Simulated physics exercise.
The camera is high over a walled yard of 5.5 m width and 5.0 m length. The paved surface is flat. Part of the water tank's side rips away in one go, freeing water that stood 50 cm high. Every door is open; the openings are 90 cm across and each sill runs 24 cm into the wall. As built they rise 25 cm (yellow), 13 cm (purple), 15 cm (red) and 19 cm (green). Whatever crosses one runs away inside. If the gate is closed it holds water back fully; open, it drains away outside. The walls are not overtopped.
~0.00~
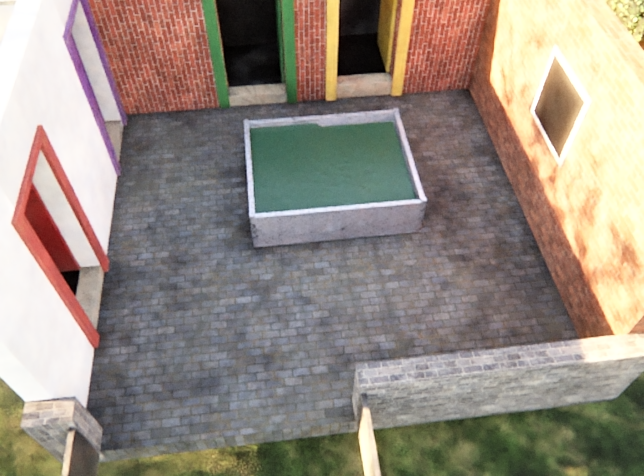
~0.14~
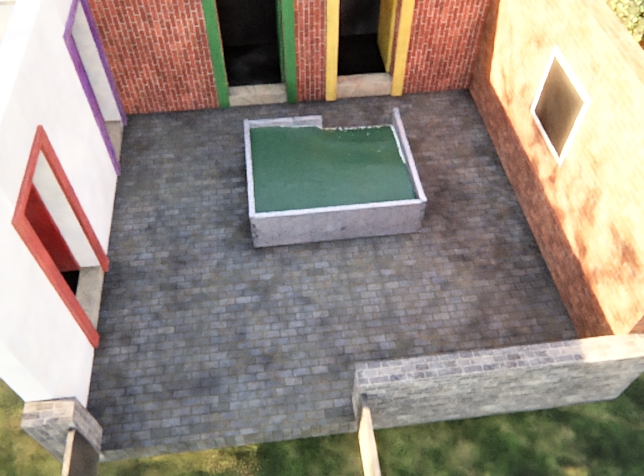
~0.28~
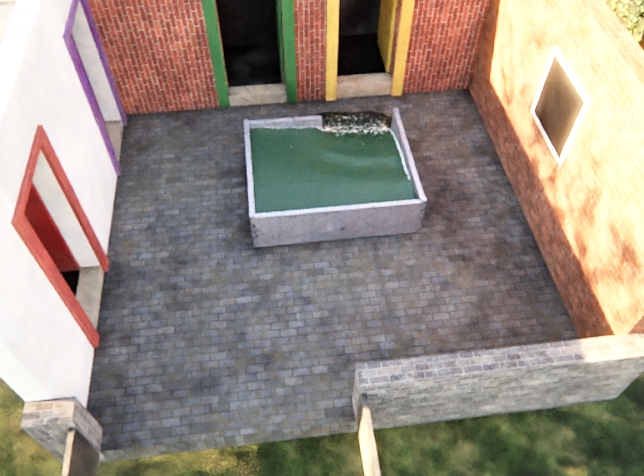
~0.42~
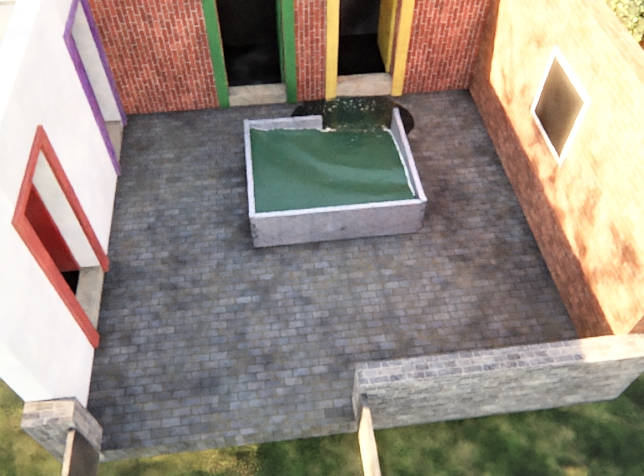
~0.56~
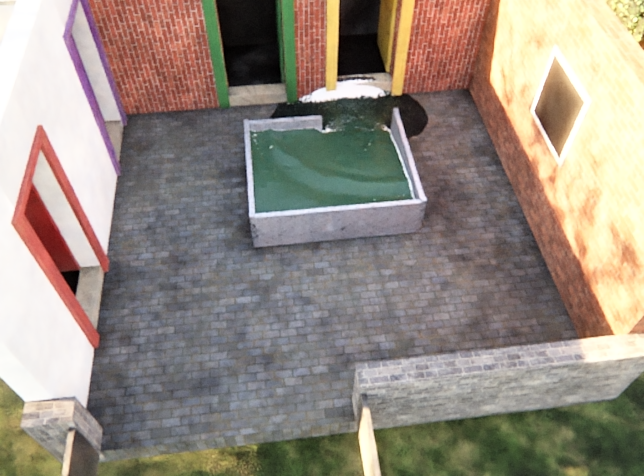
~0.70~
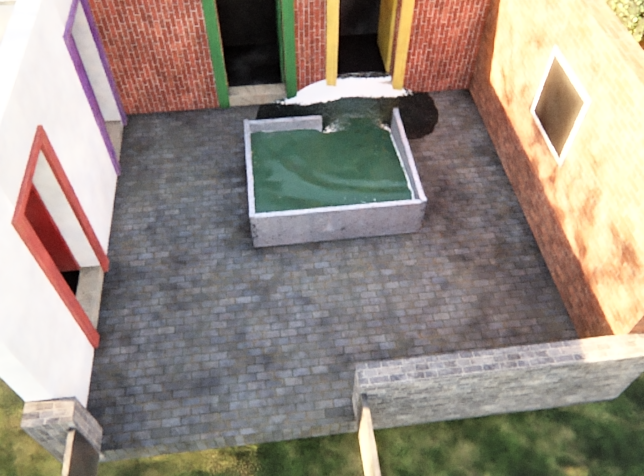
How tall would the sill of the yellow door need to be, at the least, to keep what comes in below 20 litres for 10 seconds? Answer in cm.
Close to 31 cm is just enough.
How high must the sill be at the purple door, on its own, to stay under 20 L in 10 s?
About 10.5 cm at purple.
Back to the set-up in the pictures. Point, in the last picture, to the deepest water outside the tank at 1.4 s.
Around (356, 102).
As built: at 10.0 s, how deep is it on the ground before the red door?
Some 3.5 cm.
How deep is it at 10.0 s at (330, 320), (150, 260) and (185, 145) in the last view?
In that order: 4, 3 and 5 cm.
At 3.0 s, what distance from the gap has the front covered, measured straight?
Some 3.6 m out.
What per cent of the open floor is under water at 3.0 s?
About 45 per cent.
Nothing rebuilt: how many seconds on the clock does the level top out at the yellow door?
Around 1.4 s.
After 1.4 s water covers 15 % of the floor, deepest (36 cm) near (356, 102); 35 cm at the yellow door, 21 litres in over its 25 cm sill.
After 3.0 s water covers 45 % of the floor, deepest (26 cm) near (466, 94); 23 cm at the yellow door, 61 litres in over its 25 cm sill.
After 10.0 s water covers 95 % of the floor, deepest (9 cm) near (85, 429); 8 cm at the yellow door, 62 litres in over its 25 cm sill.
At the yellow door as built, the water arrived by 0.5 s and peaked near 35 cm at 1.4 s.
With a sill of 25.5 cm, 58 litres would have come in within the 10 s; with 34.5 cm, 5 litres. So under 20 litres takes about 31 cm.
